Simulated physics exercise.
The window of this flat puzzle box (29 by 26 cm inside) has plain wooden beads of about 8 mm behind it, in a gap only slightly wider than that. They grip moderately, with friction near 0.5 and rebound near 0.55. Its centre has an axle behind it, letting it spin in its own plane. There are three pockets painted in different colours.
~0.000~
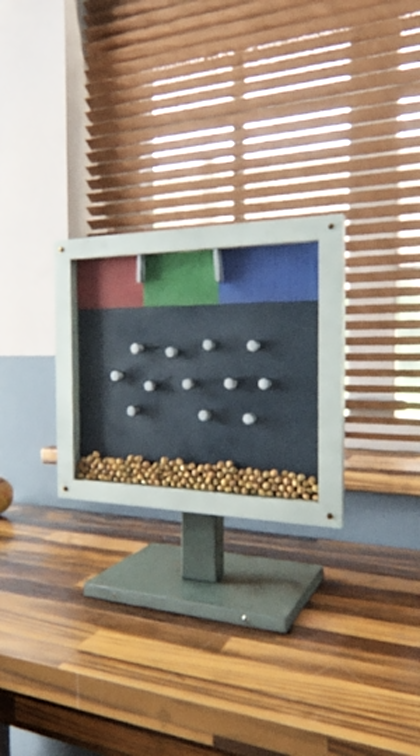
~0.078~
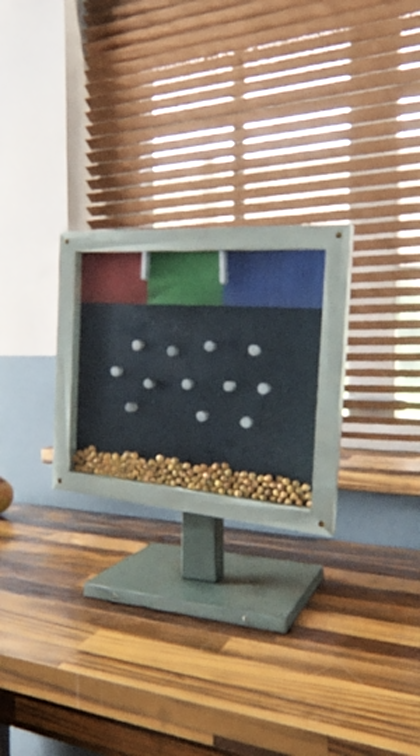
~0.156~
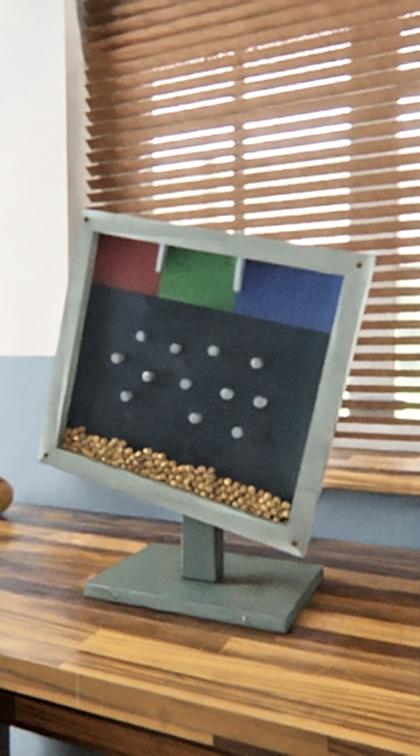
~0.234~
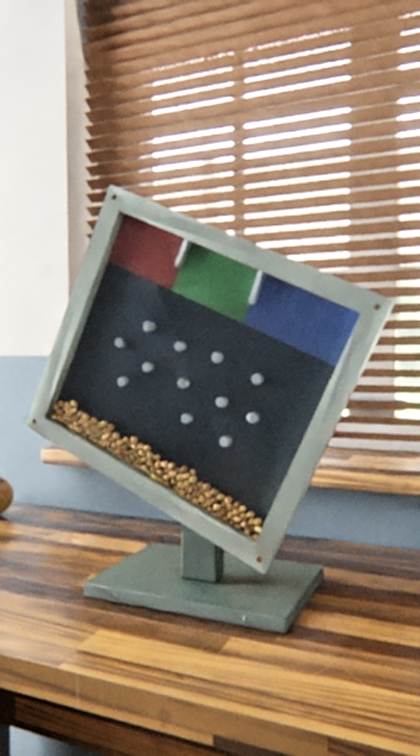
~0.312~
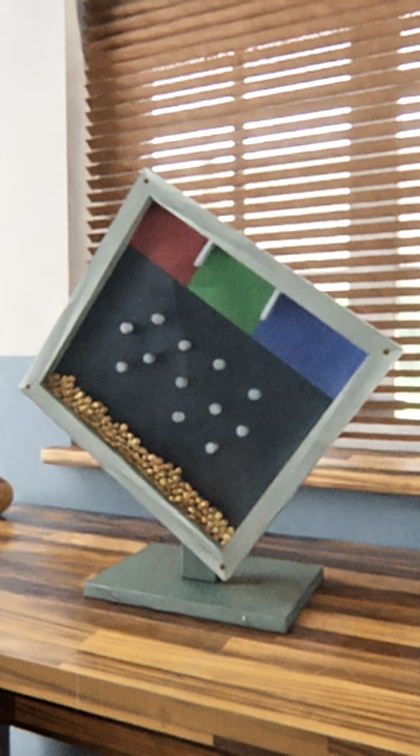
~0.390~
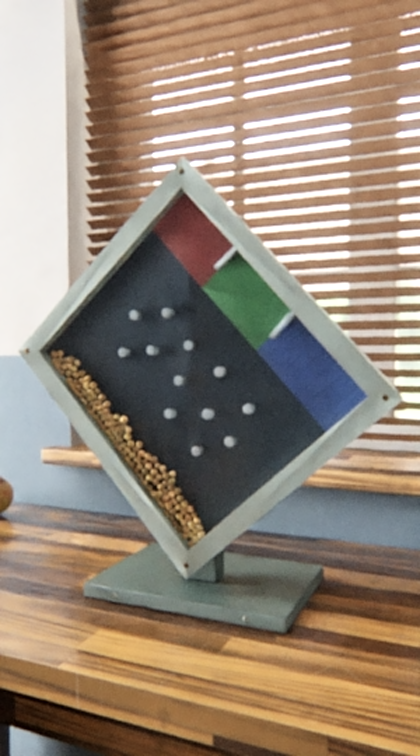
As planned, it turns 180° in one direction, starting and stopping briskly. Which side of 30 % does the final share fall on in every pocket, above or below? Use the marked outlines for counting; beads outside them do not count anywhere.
Red pocket - below; blue pocket - above; green pocket - below.
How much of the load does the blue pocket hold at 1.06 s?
Roughly 40 percent.
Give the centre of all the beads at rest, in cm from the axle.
Offset approx. 9 cm left, 9 cm below.
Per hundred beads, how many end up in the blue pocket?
Around 75 in a hundred.
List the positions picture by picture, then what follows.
In the first picture, level; about 130 beads; beads centred (188, 476); top one (230, 464); red (109, 283), blue (269, 274), green (180, 279).
In the second picture, turned 3° clockwise; beads centred (182, 475); top one (92, 449); 12 fixed pegs, one at (131, 407).
In the third picture, turned 13° clockwise; beads centred (167, 472); top one (82, 429); wall ends (160, 270), (238, 289).
In the fourth picture, turned 25° clockwise; beads centred (150, 463); top one (74, 404).
In the fifth picture, turned 36° clockwise; beads centred (136, 453); top one (56, 377).
In the sixth picture, turned 48° clockwise; beads centred (128, 446); top one (60, 353); red (194, 239), blue (311, 372), green (247, 299).
By 0.72 s, it stands 98° clockwise; the beads' middle is 8 cm left of and 10 cm below the centre; nothing in the marked areas.
By 1.06 s, it stands 149° clockwise; the beads' middle is 8 cm left of and 10 cm below the centre; blue 40 %.
By 1.34 s, it stands 180° clockwise; the beads' middle is 10 cm left of and 8 cm below the centre; blue 70 %.
Settled by 2.2 s, it stands 180° clockwise; red 0 %, blue 75 %, green 10 %, elsewhere 20 %.
